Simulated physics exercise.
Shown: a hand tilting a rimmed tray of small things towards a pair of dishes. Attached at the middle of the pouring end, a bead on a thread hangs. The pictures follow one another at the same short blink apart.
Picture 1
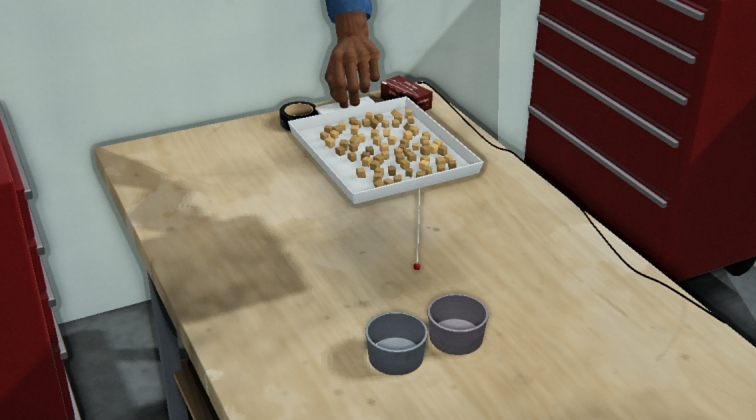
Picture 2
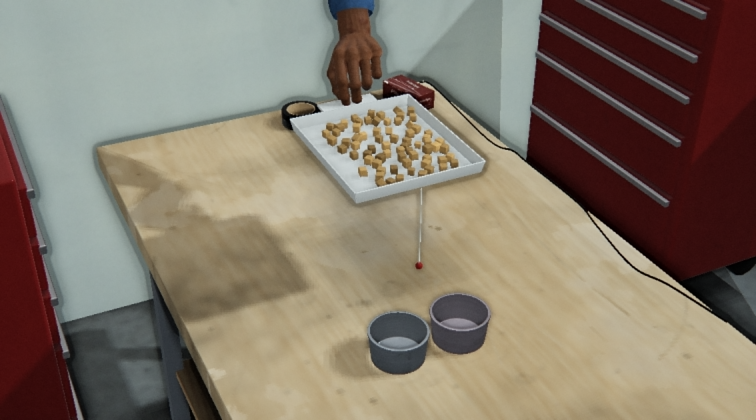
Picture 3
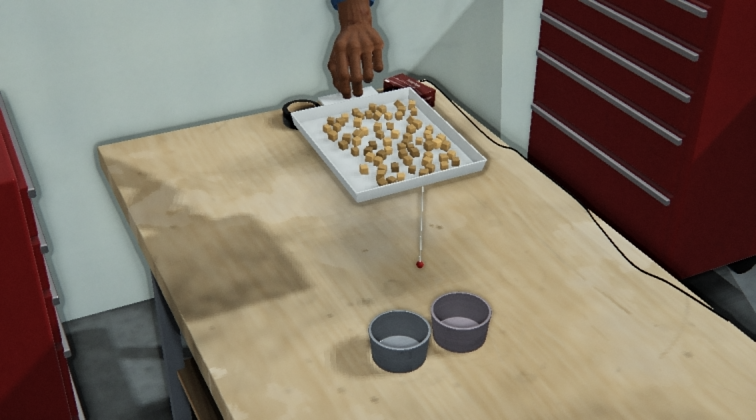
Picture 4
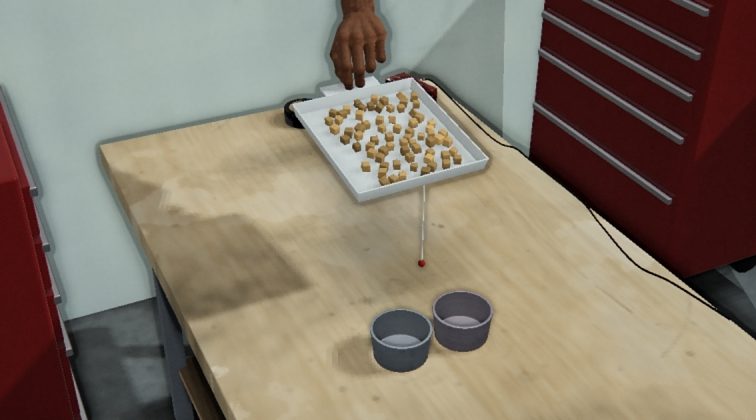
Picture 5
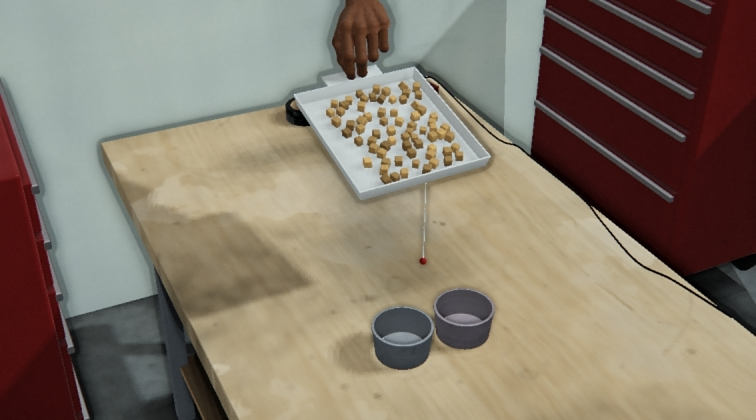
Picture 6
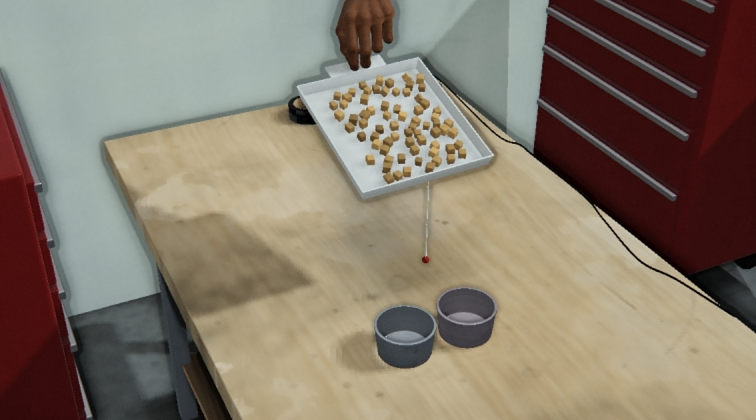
The clip opens on a hand holding a white rimmed tray of small wooden cubes over a workbench, a red bead hanging beneath it near two dishes. The hand gradually tilts the tray, its near left corner lowest, while the cubes stay scattered across it and the view drifts slightly.
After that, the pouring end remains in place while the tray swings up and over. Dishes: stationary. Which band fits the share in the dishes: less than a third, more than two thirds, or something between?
The catch is going to be fair, a third to two thirds of the load.
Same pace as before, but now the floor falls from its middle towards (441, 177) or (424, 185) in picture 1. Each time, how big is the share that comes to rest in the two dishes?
In turn, 10 percent and then 30 percent.
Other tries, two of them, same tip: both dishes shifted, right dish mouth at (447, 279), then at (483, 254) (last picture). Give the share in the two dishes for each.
The first try yields 30% and the second yields 0%.
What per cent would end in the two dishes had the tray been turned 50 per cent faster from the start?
Estimate: Some 40%.
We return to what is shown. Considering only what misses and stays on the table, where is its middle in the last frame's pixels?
Estimated middle: Around (439, 314).
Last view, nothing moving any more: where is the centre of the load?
Near (451, 329).
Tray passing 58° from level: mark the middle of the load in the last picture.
The middle of the pieces shows up near (418, 156).
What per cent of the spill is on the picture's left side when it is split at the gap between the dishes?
Estimate: About 60 in every hundred.
Just after the last frame, tray tipped steeply; almost all on the tray; just a few in the air.
A moment on, tray tipped right over; almost all on the tray; just a few in the right dish.
Further on, tray tipped past a quarter turn; roughly a quarter in the left dish; roughly a quarter in the right dish; roughly half outside both.
When it is over, tray tipped past a quarter turn; roughly a quarter in the left dish; roughly a quarter in the right dish; roughly half outside both.
